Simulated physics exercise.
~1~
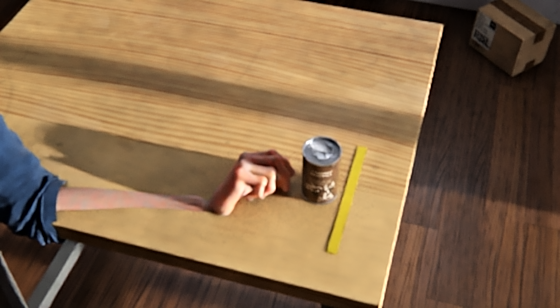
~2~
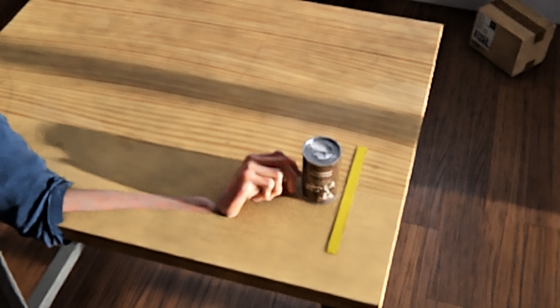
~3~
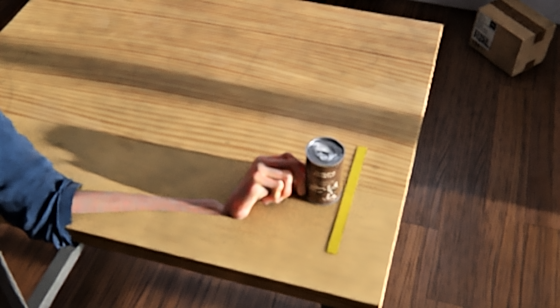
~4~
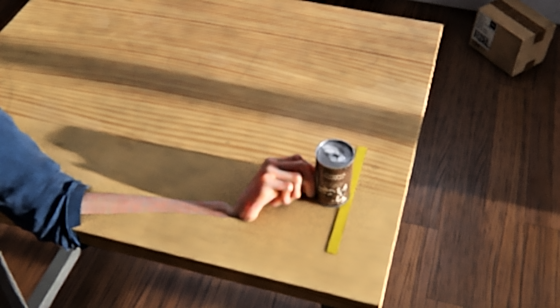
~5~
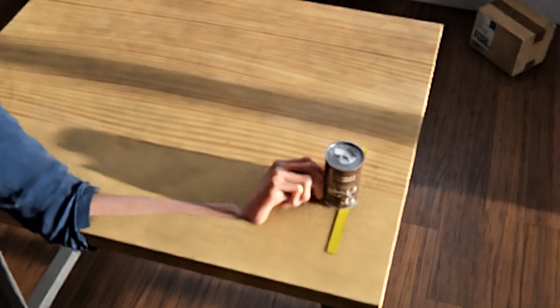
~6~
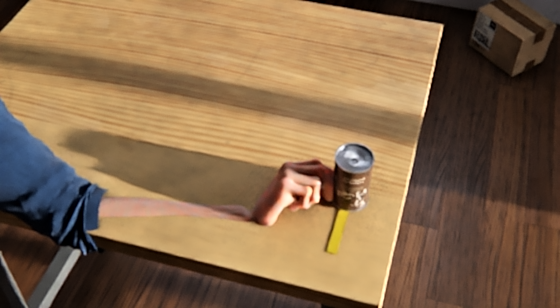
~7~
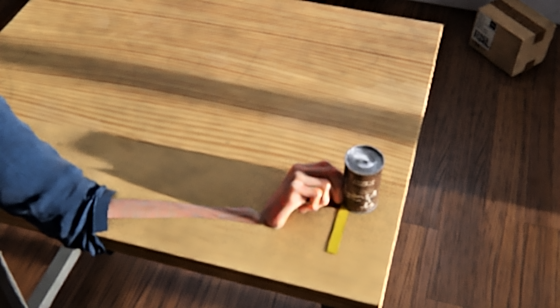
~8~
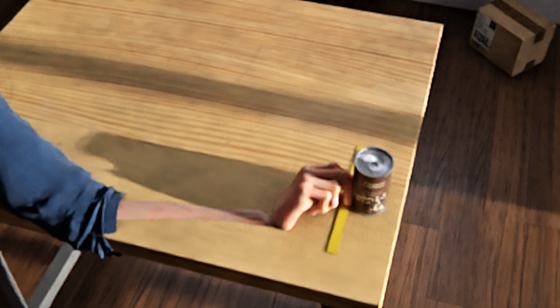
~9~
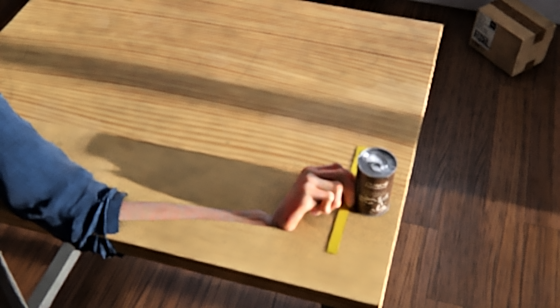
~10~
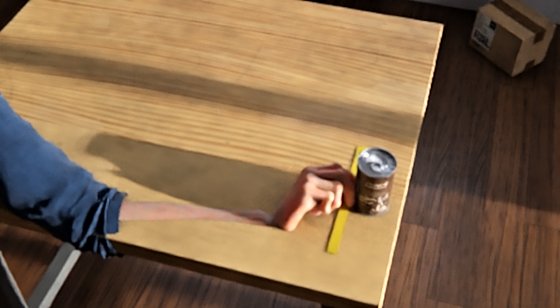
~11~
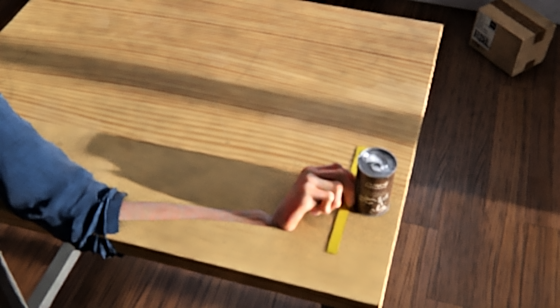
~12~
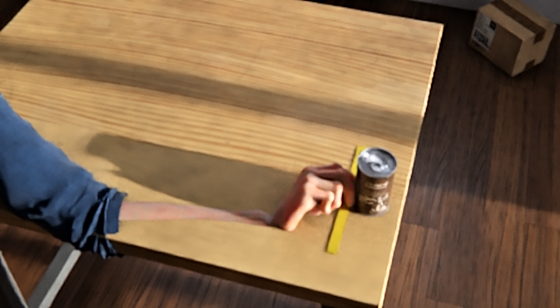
On a wooden table in a house, a hand in a rolled-up blue sleeve slowly pushed a small brown tin to the right, across a strip of yellow tape near the edge, then stopped, leaving the tin standing upright on the table just past the tape.
